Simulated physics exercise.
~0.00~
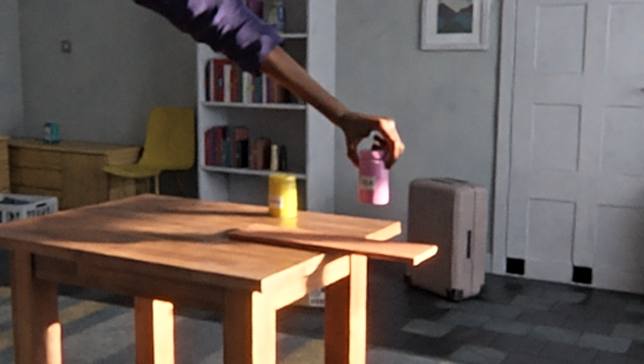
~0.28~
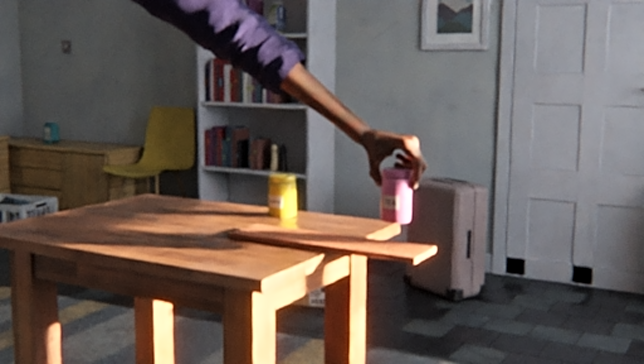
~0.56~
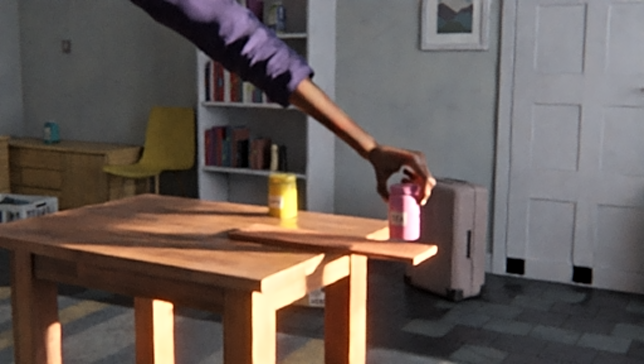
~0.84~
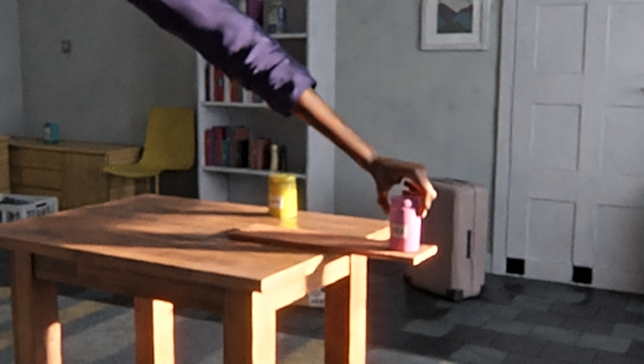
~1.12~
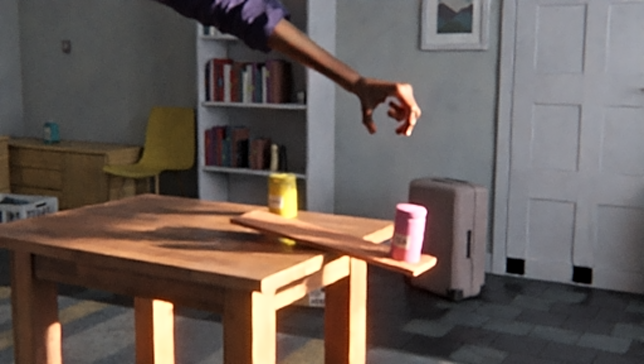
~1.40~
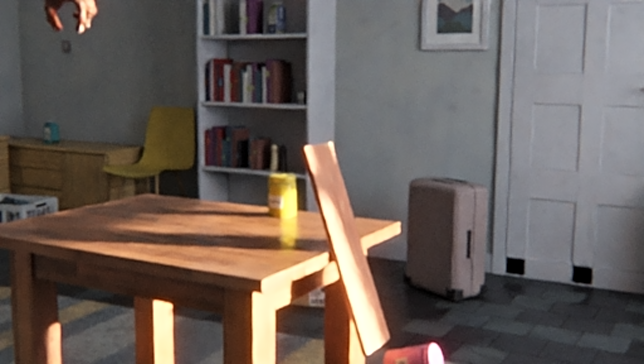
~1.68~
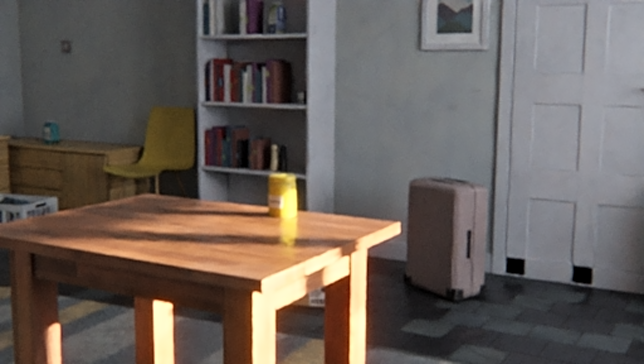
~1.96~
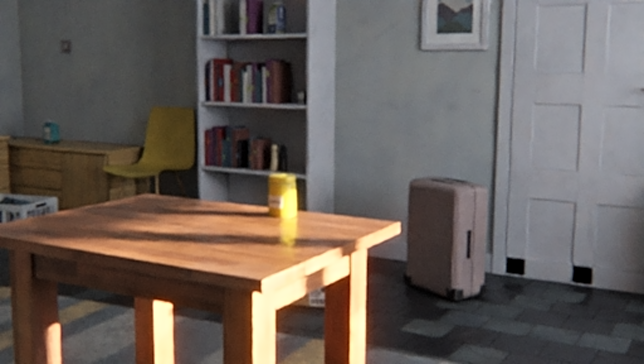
In a room with a bookshelf and a suitcase, a hand lowers a pink jar onto the overhanging end of a wooden plank on a table and lets go; the plank tips off the edge and both drop out of view, leaving a yellow jar standing on the table.
